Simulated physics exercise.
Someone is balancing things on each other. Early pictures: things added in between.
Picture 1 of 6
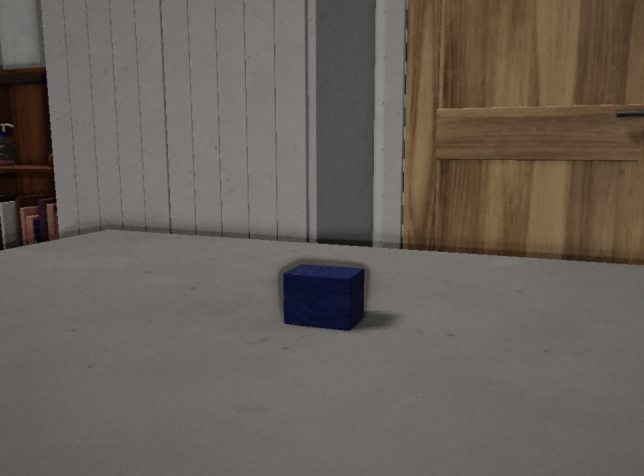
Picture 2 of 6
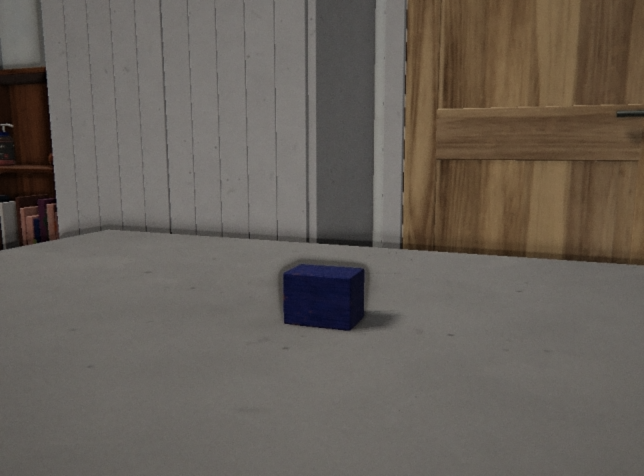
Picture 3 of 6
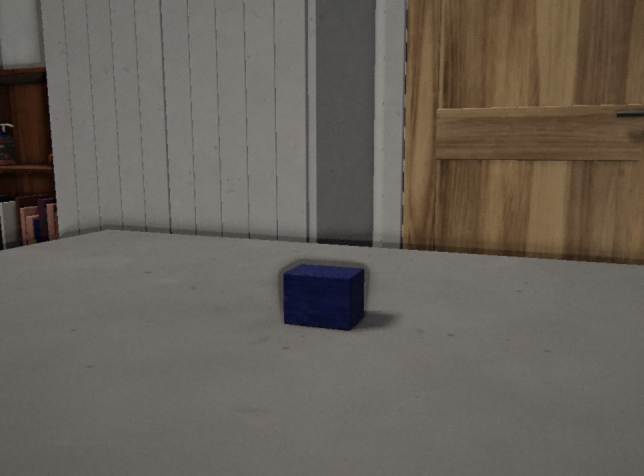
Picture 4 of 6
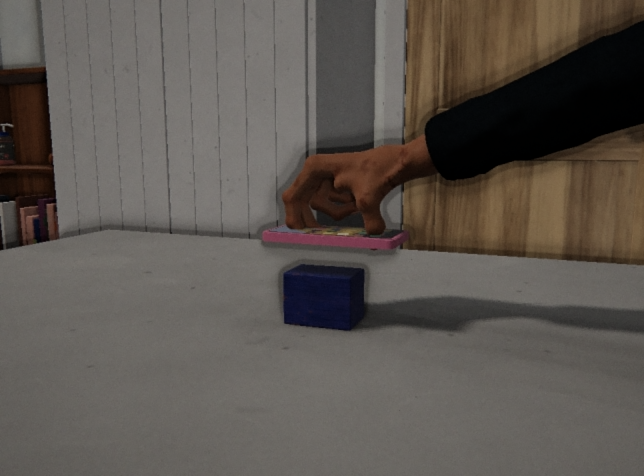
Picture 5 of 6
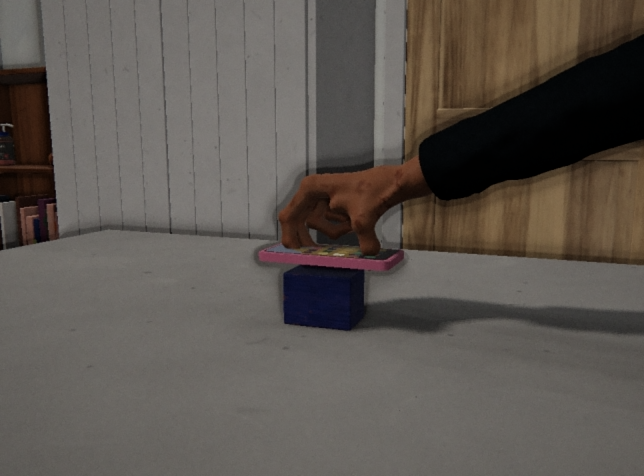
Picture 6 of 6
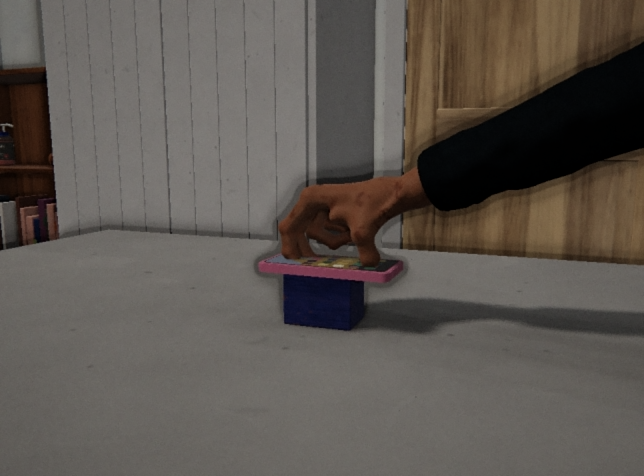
To begin with, a blue block sits alone on a grey tabletop, and nothing moves. Then a hand in a dark sleeve appears from the right, holding a flat pink phone above the block. The hand lowers the phone onto the top of the block and keeps its fingers on it.
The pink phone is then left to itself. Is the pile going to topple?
The pile is stable.
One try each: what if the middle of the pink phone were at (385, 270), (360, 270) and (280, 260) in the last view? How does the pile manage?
Lab note - try 1: Collapse; try 2: Collapse; try 3: Collapse.
Then, 0.20 s on from there, no change.
Then, 0.60 s on from there, pink phone resting near (331, 267).
In the end, both unmoved. At the end, from the last picture's camera, pink phone near (331, 267). The pile keeps its balance.
